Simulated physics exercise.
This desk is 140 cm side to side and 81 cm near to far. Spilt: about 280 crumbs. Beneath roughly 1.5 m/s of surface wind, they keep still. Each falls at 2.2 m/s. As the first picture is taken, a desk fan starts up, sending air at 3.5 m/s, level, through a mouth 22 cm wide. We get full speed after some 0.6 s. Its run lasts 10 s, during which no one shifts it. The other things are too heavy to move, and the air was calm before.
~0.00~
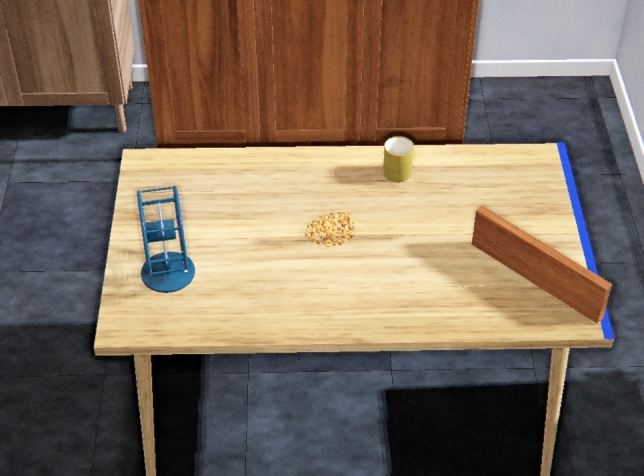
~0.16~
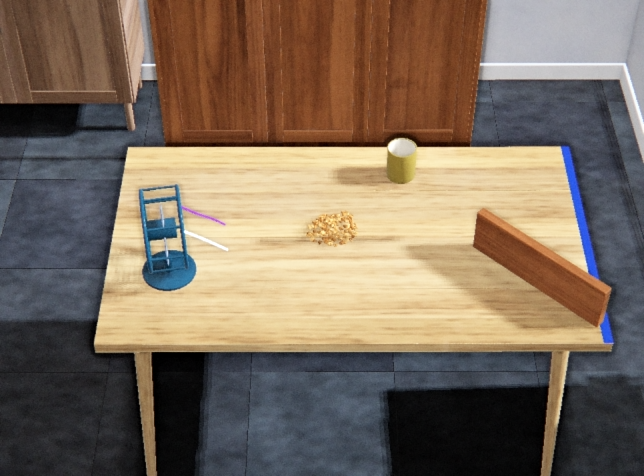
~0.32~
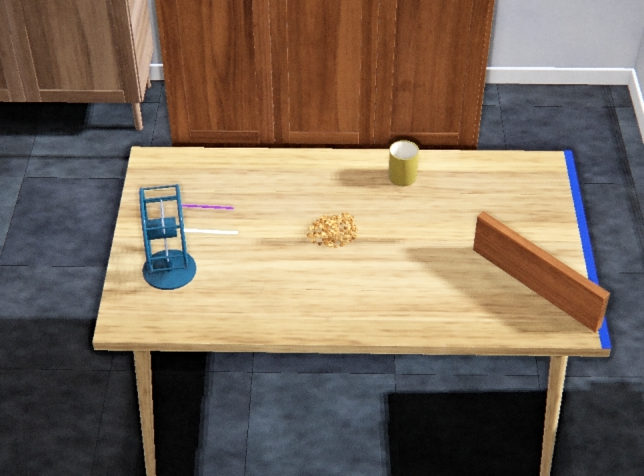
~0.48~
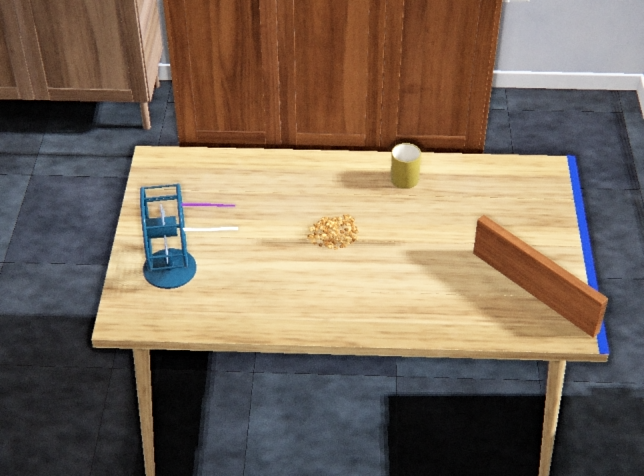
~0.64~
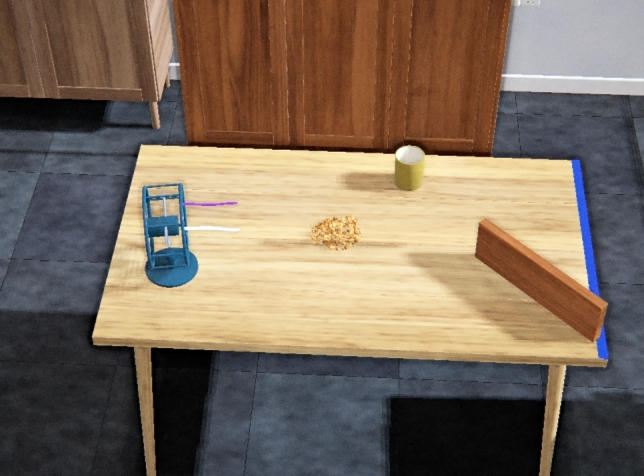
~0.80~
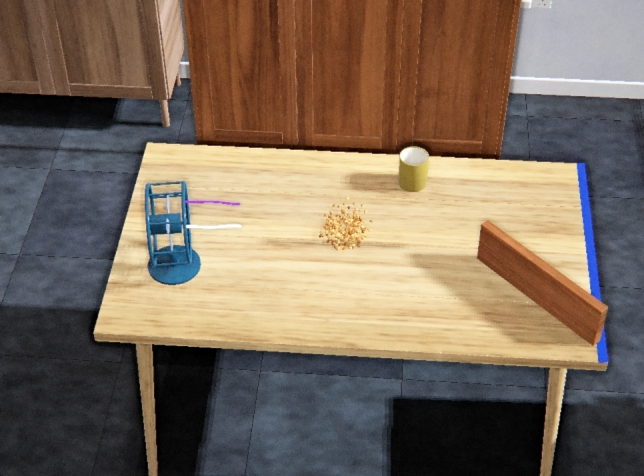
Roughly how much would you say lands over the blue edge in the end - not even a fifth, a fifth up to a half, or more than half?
I'd say more than half.
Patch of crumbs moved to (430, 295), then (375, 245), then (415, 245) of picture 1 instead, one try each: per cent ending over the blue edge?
Results, one try each: 0 %, 80 %, 80 %.
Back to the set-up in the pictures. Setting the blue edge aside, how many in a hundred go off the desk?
About 4 %.
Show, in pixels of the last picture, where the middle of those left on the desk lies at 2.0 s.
Centre point: About (438, 195) px.
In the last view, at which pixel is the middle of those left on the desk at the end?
The middle sits near pixel (403, 191).
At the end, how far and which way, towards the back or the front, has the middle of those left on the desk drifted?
Moved backward, around 20 cm.
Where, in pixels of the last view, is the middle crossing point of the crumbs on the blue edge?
Close to pixel (589, 201).
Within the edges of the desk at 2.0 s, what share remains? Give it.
Close to 60 in a hundred are still there at that time.
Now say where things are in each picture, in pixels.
In the first frame, the middle of the crumbs is near (330, 228), none has stirred yet and the mouth of the desk fan is at (162, 231).
In the second frame, the middle of the crumbs is near (332, 226), none has stirred yet and the blue edge is centred on (589, 237).
In the third frame, the middle of the crumbs is near (333, 228), none has stirred yet, the top of a mug is at (404, 150) and the top of a board is at (541, 253).
In the fourth frame, the middle of the crumbs is near (333, 229) and none has stirred yet.
In the fifth frame, the middle of the crumbs is near (338, 232) and none has stirred yet.
In the sixth frame, the middle of the crumbs is near (346, 231), the farthest in sight from the desk fan is at (363, 206) and about 45 % have left their places.
After 2.0 s, 40 % are over the blue edge; the middle of those still in play is near (448, 196); 44 % have settled or left.
After 3.2 s, 63 % are over the blue edge; the middle of those still in play is near (403, 191); 76 % have settled or left.
After 5.5 s, 68 % are over the blue edge; the middle of those still in play is near (403, 191); 83 % have settled or left.
After 10.0 s, at the end, 69 % are over the blue edge; the middle of those still in play is near (403, 191).
